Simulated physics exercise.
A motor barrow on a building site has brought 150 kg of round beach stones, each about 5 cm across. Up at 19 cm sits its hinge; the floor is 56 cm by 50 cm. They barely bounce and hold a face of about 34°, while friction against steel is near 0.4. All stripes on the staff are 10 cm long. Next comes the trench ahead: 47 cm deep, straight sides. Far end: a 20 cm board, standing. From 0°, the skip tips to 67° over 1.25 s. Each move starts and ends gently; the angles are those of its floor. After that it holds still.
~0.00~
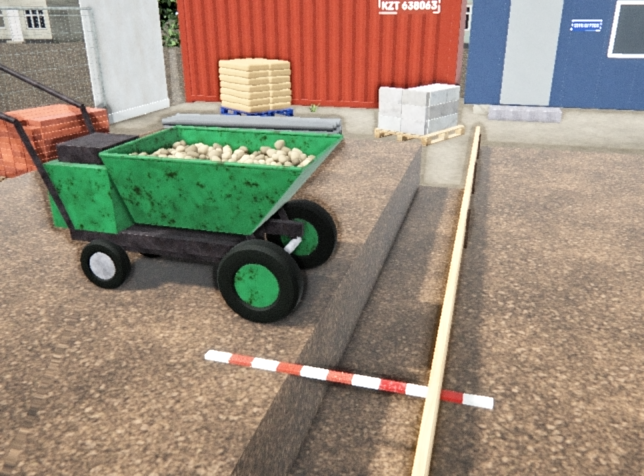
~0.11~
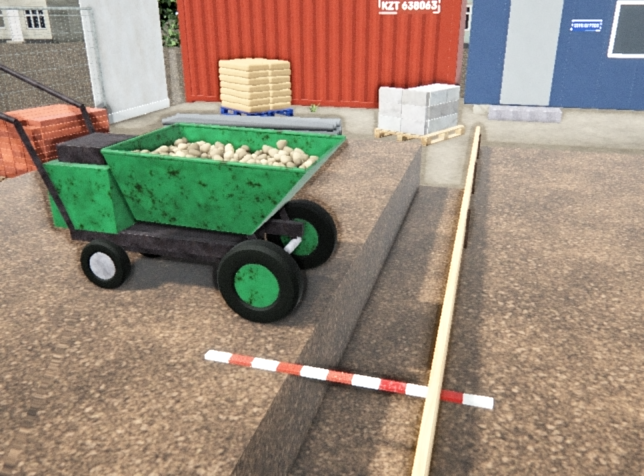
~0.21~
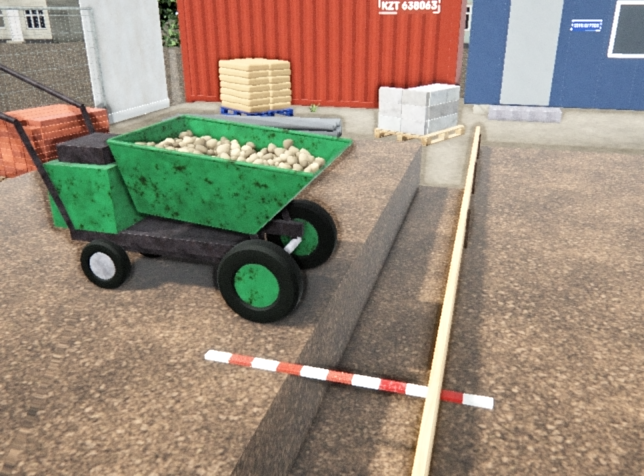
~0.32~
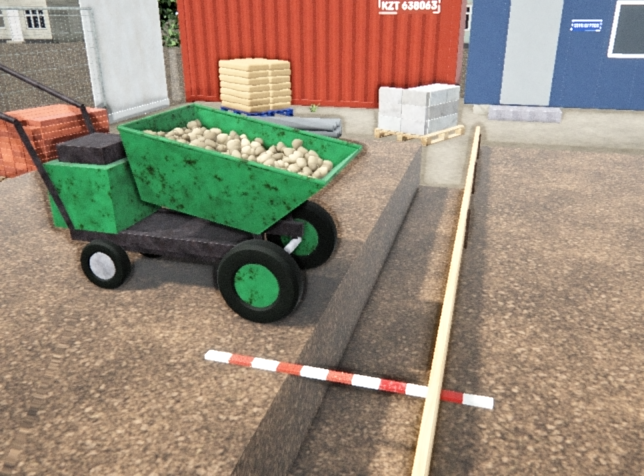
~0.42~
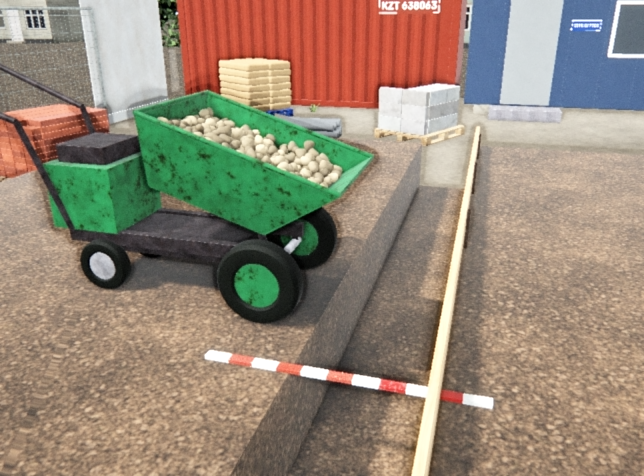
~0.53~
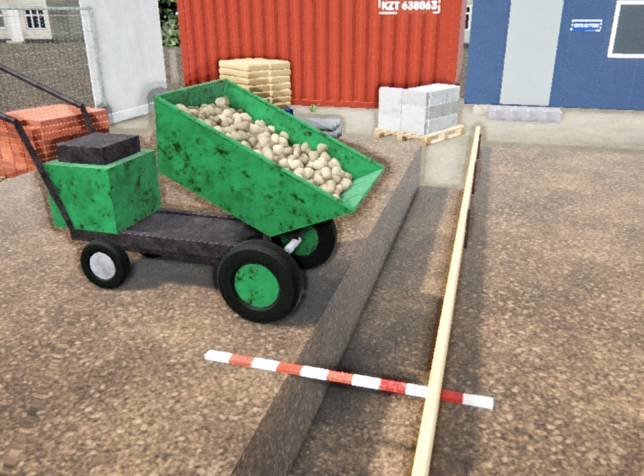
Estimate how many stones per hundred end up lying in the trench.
88 %.
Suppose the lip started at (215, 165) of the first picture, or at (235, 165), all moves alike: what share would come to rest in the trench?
Roughly 100 percent for the first, and 100 percent for the second.
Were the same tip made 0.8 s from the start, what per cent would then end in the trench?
That would give about 80 percent.
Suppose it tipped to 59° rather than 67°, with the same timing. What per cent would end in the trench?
Share in trench: Approx. 80%.
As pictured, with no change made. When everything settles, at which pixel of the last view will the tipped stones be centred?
In the last view, about (406, 380).
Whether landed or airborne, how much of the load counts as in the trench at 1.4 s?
Close to 35 per cent has got there by then.
After 0.9 s the floor is at 57°; 100 % in the skip; the foremost stones are at (389, 253).
After 1.4 s the floor is at 67°; 62 % in the skip, 33 % in the trench, 5 % past the trench; the foremost stones are at (501, 310).
After 1.7 s the floor is at 67°; 25 % in the skip, 63 % in the trench, 12 % past the trench; the foremost stones are at (605, 339).
After 3.7 s the floor is at 67°; 0 % in the skip, 88 % in the trench, 12 % past the trench; the foremost stones are past the picture's edge.
